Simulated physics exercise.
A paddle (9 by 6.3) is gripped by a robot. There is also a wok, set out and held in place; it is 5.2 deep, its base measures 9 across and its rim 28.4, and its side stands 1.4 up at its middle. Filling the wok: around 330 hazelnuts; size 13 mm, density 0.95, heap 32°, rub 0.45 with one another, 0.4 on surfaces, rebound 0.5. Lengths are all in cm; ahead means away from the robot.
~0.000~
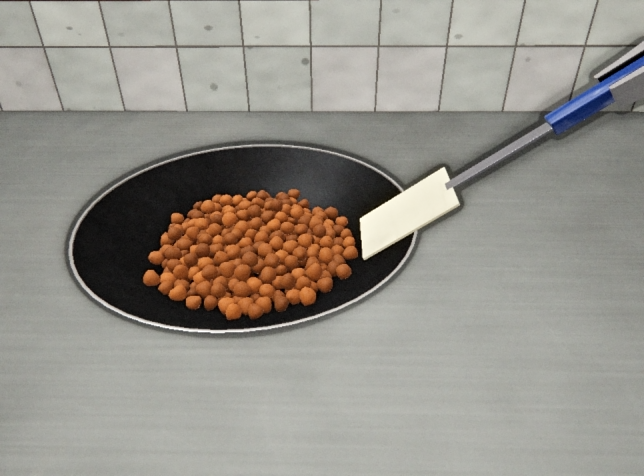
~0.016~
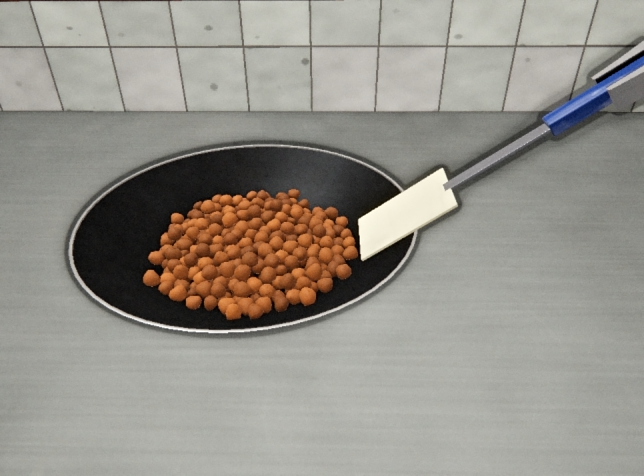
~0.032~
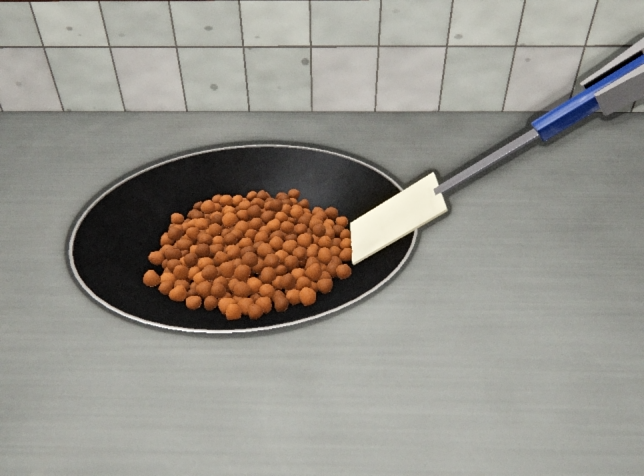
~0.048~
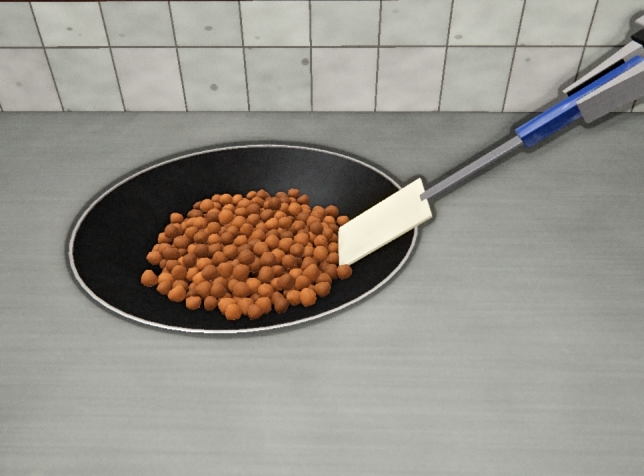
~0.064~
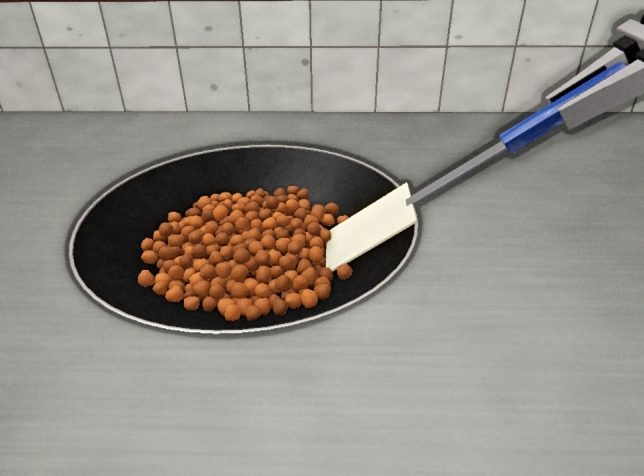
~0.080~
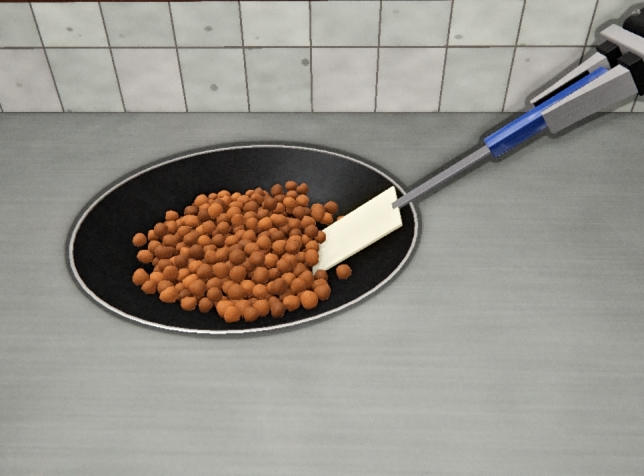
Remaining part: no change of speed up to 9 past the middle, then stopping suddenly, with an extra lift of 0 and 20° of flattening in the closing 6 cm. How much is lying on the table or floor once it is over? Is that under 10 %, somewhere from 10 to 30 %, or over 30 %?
It is under 10 %.
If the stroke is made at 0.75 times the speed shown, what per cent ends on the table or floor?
0 %.
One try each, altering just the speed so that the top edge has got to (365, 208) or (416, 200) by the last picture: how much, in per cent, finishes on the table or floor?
Roughly 15 per cent, then roughly 0 per cent.
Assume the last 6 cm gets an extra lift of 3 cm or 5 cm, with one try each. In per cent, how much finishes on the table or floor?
Try one gives about 15 in a hundred, try two about 10 in a hundred.
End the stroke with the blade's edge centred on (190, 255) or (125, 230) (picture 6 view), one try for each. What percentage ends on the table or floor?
Respectively about 0 and 20 percent end on the table or floor.
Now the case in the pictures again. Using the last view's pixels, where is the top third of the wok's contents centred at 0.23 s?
(168, 226).
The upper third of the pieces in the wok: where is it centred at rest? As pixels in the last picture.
Close to pixel (141, 228).
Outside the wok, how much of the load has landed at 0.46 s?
Share at that moment: About 5 %.
After 0.15 s, sloping 37°, highest piece 5 above the table; 327 in the wok.
After 0.23 s, sloping 31°, highest piece 6 above the table; 327 in the wok.
After 0.46 s, sloping 17°, highest piece 7 above the table; 309 in the wok, 17 on the table or floor, 1 on the blade or in flight.
After 1.51 s, sloping 17°, highest piece 6 above the table; 309 in the wok, 18 on the table or floor.
At rest, 309 in the wok, 18 on the table or floor. That is 6 % on the table or floor.
